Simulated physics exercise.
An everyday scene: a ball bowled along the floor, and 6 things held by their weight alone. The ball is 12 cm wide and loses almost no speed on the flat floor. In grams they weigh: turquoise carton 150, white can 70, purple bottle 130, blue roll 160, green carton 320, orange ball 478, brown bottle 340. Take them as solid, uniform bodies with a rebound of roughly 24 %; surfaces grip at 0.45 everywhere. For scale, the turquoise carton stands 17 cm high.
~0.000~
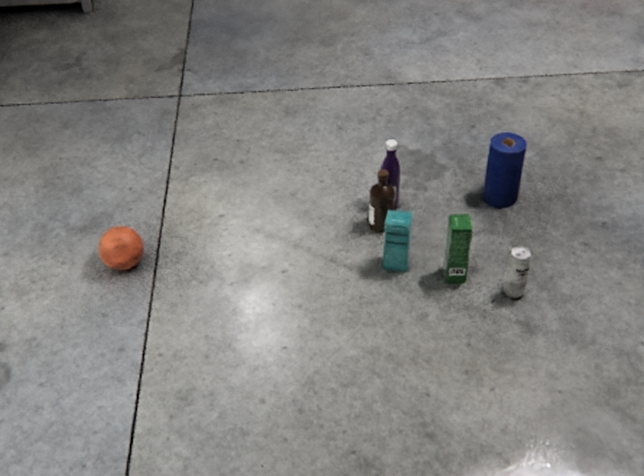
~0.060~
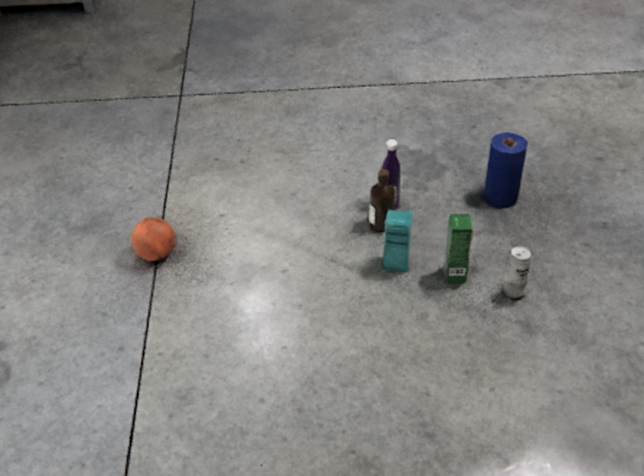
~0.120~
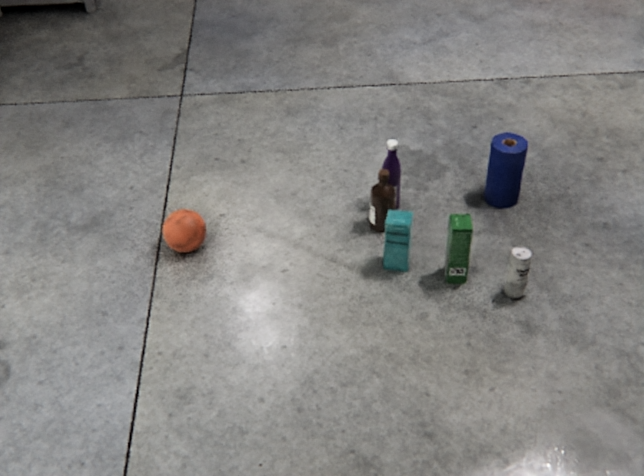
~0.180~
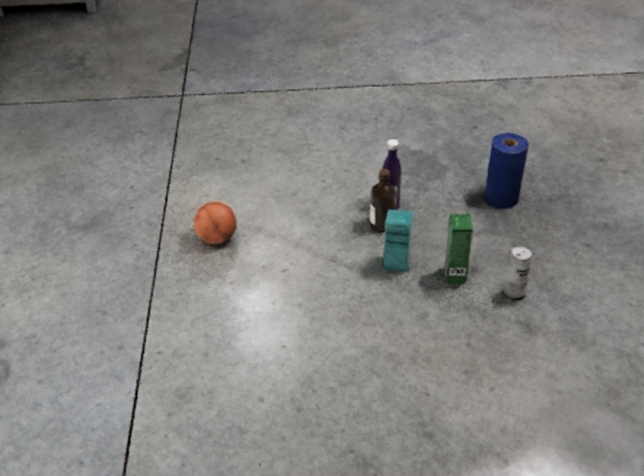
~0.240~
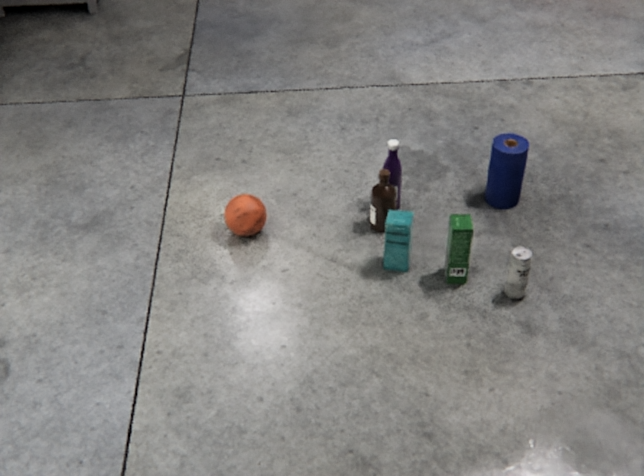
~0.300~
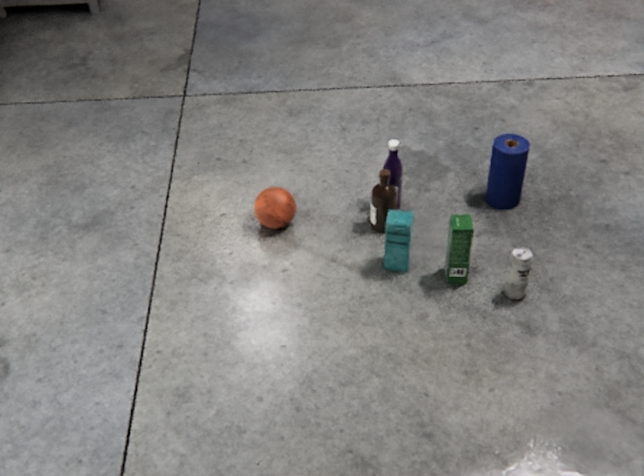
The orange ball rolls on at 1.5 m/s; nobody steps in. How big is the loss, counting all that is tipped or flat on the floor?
Tipped or gone: One.
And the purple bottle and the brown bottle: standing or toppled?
The purple bottle falls over; the brown bottle keeps standing.
After 0.60 s, 86 cm rolled; orange ball near (400, 173); purple bottle 7° off upright.
After 0.90 s, 120 cm rolled; orange ball near (491, 141); purple bottle on its side.
After 1.40 s, 177 cm rolled; orange ball near (624, 95); purple bottle on its side.
After 1.80 s, purple bottle on its side.
In the end (2.1 s), toppled on the floor, purple bottle; the other 5 under 8 cm from the start. At the end, from the last picture's camera, turquoise carton near (399, 241), white can near (518, 274).
